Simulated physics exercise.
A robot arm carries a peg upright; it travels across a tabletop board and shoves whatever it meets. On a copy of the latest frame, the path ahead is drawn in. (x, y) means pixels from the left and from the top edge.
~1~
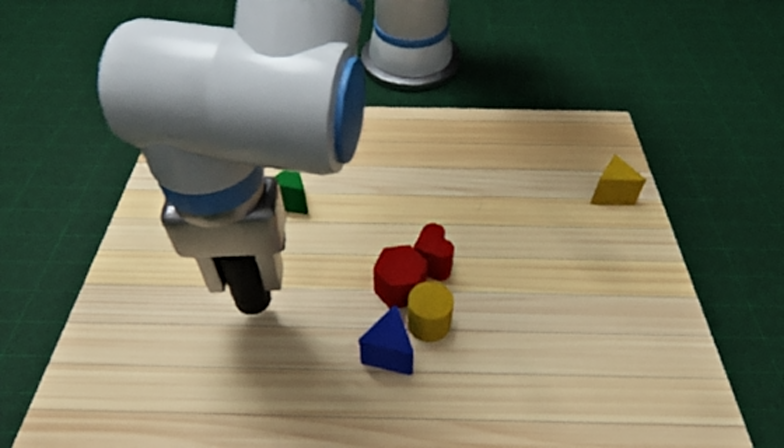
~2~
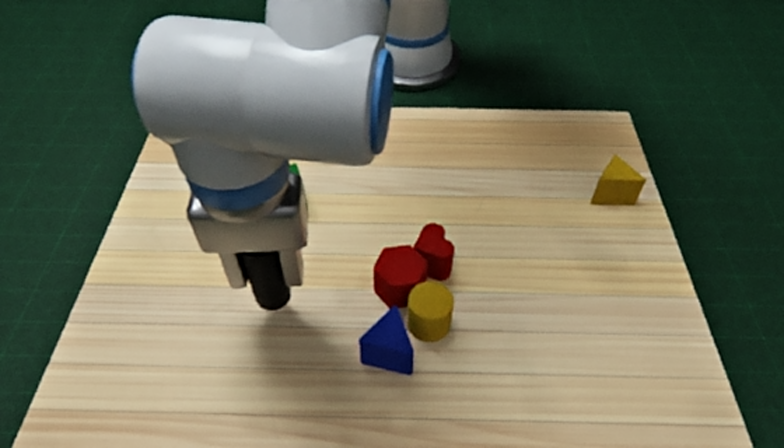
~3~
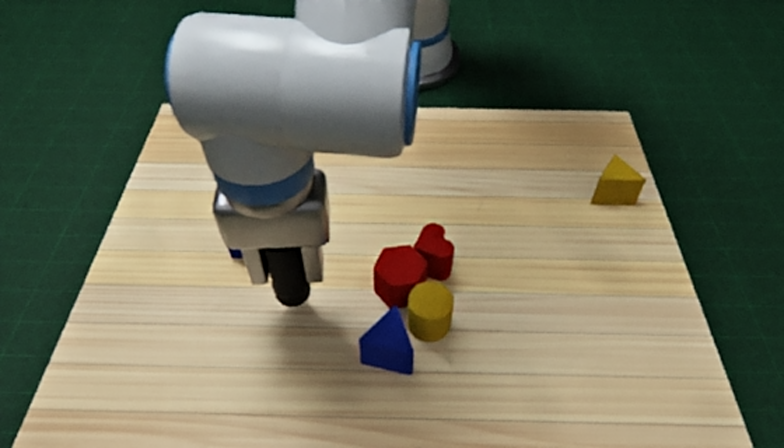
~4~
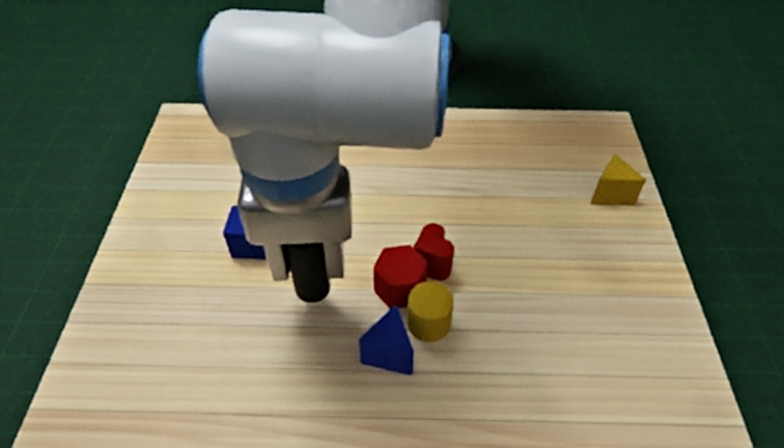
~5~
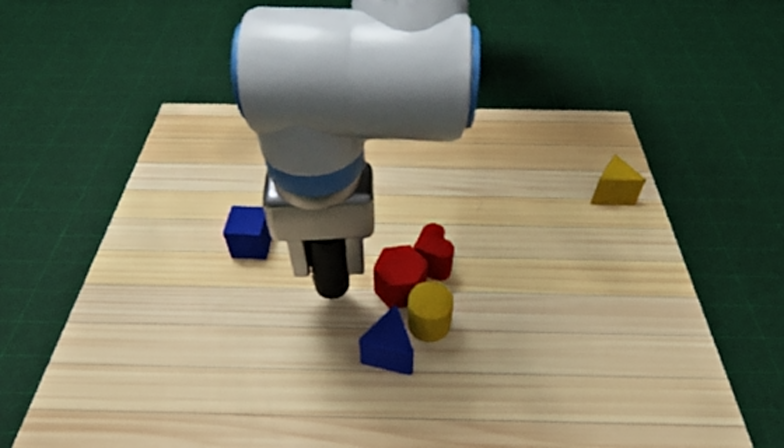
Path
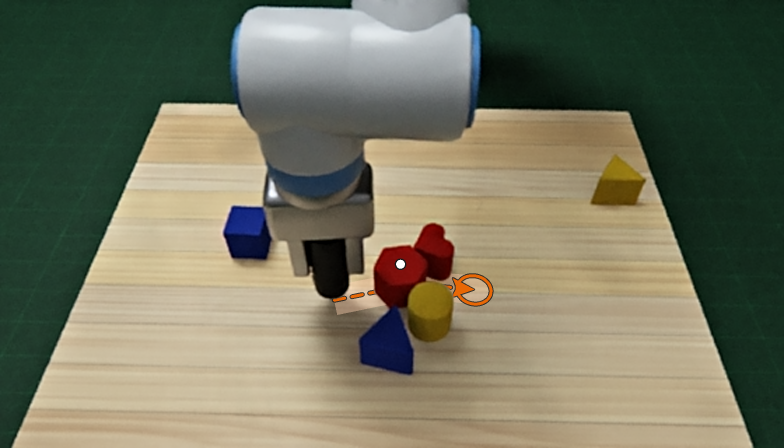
At first, a robot arm holds a dark peg low over the left side of a wooden board, left of a cluster of red, yellow and blue blocks. The arm glides steadily right, covering a green block and revealing a blue cube, and nears the red hexagonal block while the blocks stay still.
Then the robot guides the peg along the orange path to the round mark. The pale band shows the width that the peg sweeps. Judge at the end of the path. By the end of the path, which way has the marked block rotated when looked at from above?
Its rotation is counterclockwise.
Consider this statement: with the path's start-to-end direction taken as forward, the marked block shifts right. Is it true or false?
The statement is false.
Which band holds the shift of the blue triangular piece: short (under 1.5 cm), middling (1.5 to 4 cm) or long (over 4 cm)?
It shifts by less than 1.5 cm.
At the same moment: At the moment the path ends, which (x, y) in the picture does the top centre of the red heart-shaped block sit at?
About (492, 209).
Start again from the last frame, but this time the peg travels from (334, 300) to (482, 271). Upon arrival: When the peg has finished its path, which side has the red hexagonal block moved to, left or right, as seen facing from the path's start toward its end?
Facing from start to end, it will go to the left.
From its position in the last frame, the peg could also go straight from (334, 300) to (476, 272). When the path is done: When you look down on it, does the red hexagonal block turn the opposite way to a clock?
I'd say yes.
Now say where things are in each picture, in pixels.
In the first picture, peg tip at (254, 300); block tops, blue triangular piece at (389, 332); red hexagonal block at (401, 264); yellow circle at (431, 300); red heart-shaped block at (434, 240).
In the second picture, peg at (274, 297); blocks unchanged.
In the third picture, peg at (293, 293); blocks unchanged.
In the fourth picture, peg at (313, 289); blocks unchanged.
In the fifth picture, peg at (332, 286); blue triangular piece at (389, 332); red hexagonal block at (401, 264); yellow circle at (431, 300); red heart-shaped block at (434, 240).
Path on the board, from (334, 300) through (381, 291) and (427, 286) to (474, 290); the dot is on the red hexagonal block.
What follows on the original path. One third of the way, peg at (382, 276); red hexagonal block at (425, 256); red heart-shaped block at (454, 233).
Two thirds of the way, peg at (430, 271); red hexagonal block at (468, 245), turned 30° anticlockwise; red heart-shaped block at (484, 218).
At the end, peg at (477, 275); blue triangular piece in place; red hexagonal block at (501, 240), turned 65° anticlockwise; yellow circle in place; red heart-shaped block at (492, 209), turned 35° anticlockwise.
